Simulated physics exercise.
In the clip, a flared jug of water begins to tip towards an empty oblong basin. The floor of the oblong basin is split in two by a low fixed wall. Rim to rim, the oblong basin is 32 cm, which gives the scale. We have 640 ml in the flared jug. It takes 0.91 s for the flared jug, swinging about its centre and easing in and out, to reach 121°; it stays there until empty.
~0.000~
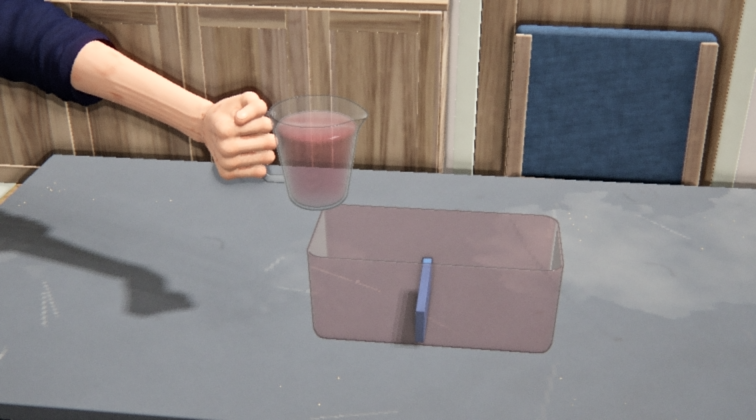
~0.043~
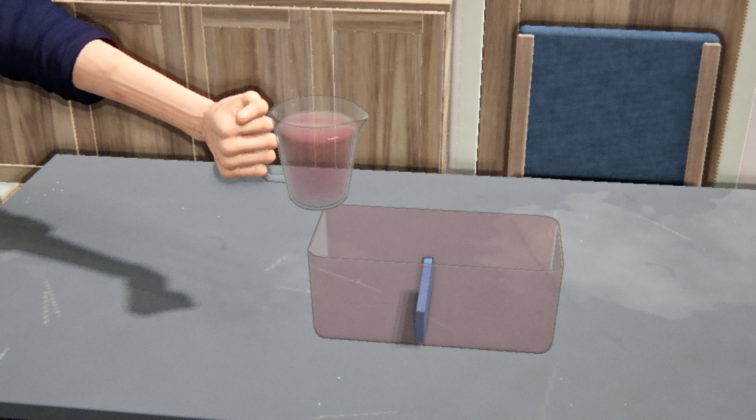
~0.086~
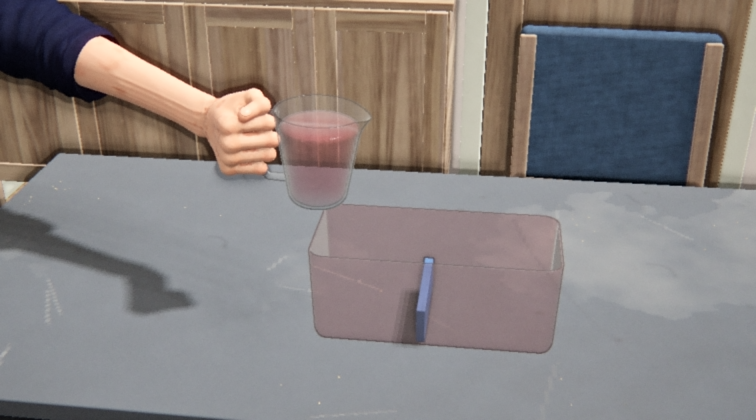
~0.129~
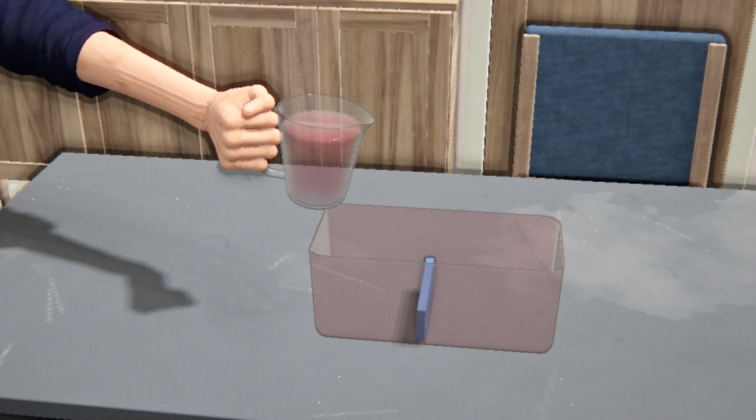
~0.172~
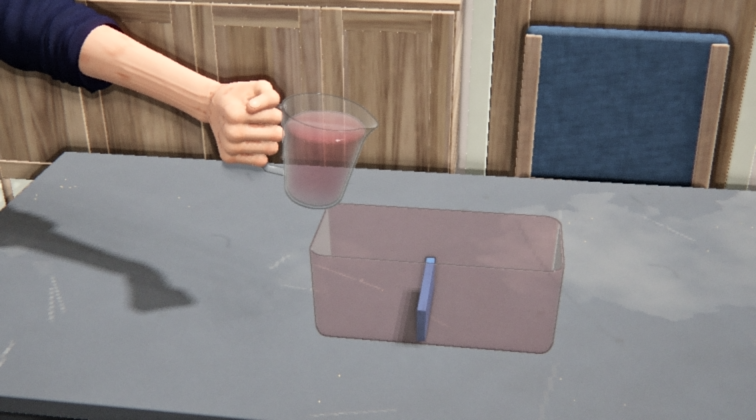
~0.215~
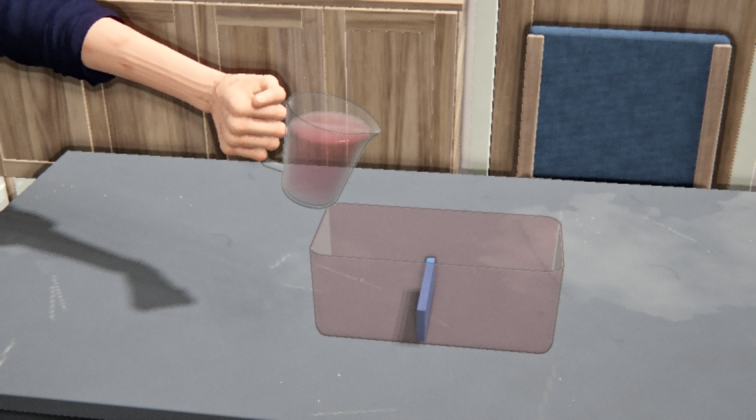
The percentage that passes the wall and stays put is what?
It is about 28 per cent.
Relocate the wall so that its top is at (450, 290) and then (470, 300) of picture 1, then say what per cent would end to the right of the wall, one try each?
In turn about 5 and 15 per cent.
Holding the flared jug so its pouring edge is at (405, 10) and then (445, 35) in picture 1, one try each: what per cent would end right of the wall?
Result: 90 per cent, then 90 per cent.
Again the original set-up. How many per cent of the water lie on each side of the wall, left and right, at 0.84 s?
Around 64 on the left and around 26 on the right.
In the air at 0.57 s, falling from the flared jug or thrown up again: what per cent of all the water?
22 %.
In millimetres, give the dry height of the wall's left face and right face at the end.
I'd say some 26 mm on the left and some 42 mm on the right.
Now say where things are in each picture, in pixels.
Tilt 0°; pouring edge (368, 114); surface from (277, 121) to (358, 125); the oblong basin's rim runs from (316, 230) to (560, 244); the wall's top is at (424, 285), in the first picture.
Tilt 1°; pouring edge (369, 115); surface from (278, 121) to (359, 126), in the second picture.
Tilt 3°; pouring edge (372, 117); surface from (280, 120) to (361, 126), in the third picture.
Tilt 6°; pouring edge (375, 120); surface from (284, 119) to (363, 127), in the fourth picture.
Tilt 10°; pouring edge (378, 124); surface from (287, 119) to (367, 128), in the fifth picture.
Tilt 16°; pouring edge (382, 130); surface from (290, 122) to (372, 129), in the sixth picture.
By 0.57 s the tilt is 85° and 62 per cent is still to pour, 6 is left of the wall and 11 right of it.
By 0.84 s the tilt is 119° and 5 per cent is still to pour, 64 is left of the wall and 26 right of it.
By 1.11 s the tilt is 121° and 0 per cent is still to pour, 71 is left of the wall and 28 right of it.
By 1.41 s the tilt is 121° and 0 per cent is still to pour, 71 is left of the wall and 28 right of it.
At rest 71 per cent lies left of the wall, 28 right of it and 1 outside.
